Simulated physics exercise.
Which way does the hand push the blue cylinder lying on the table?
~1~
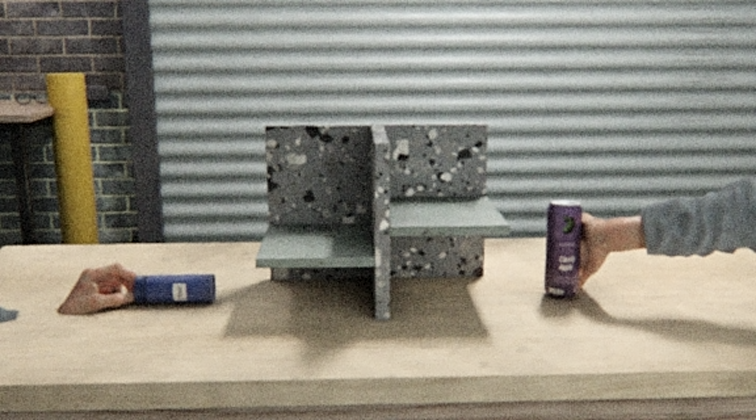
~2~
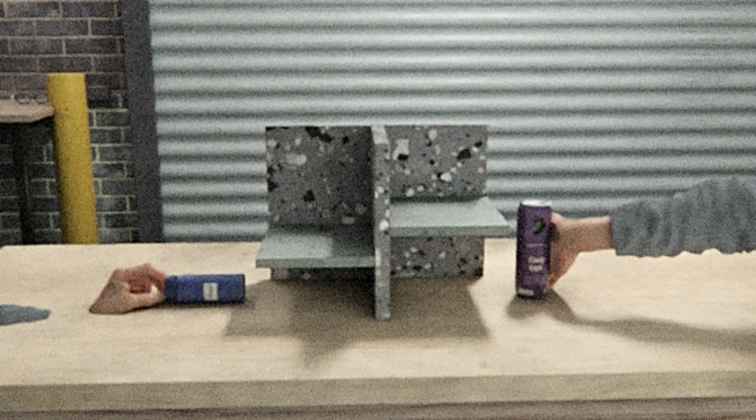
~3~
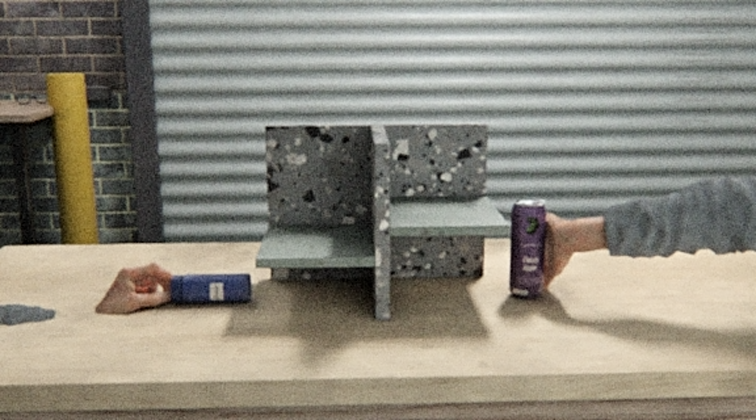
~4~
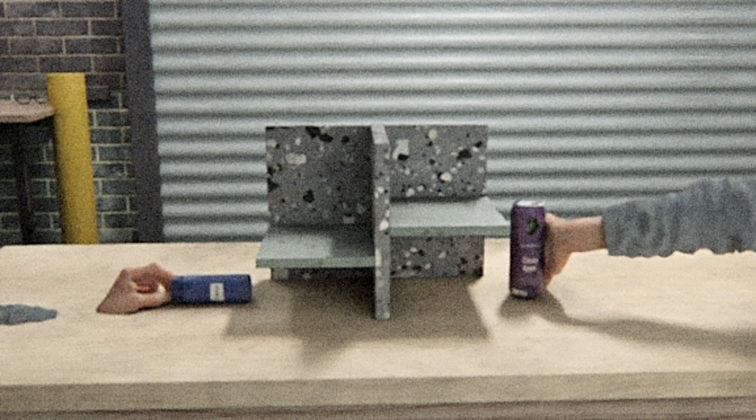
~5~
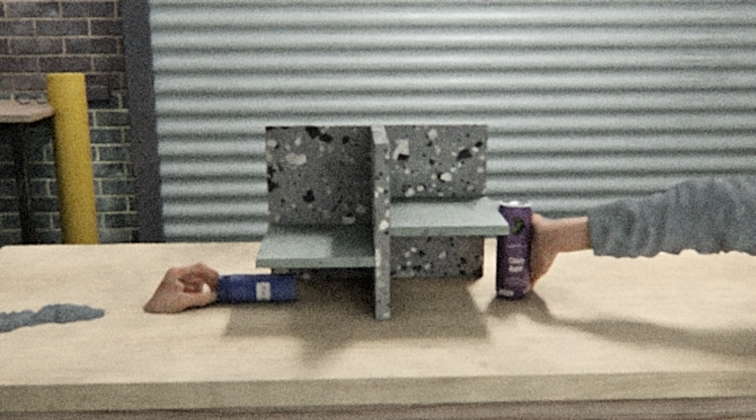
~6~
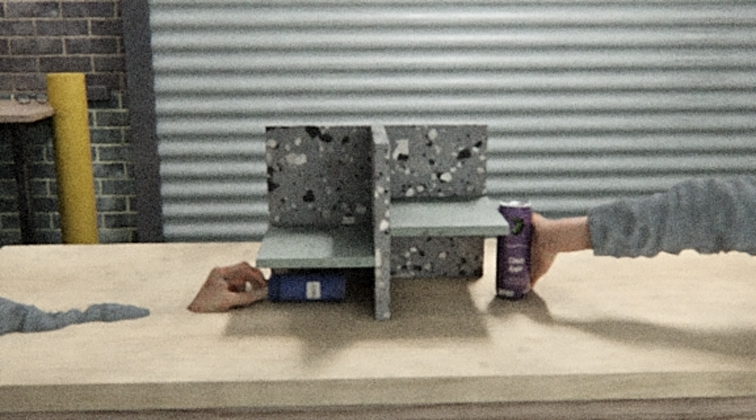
The hand pushes it to the right, toward the rack and in under the low shelf on the near side.
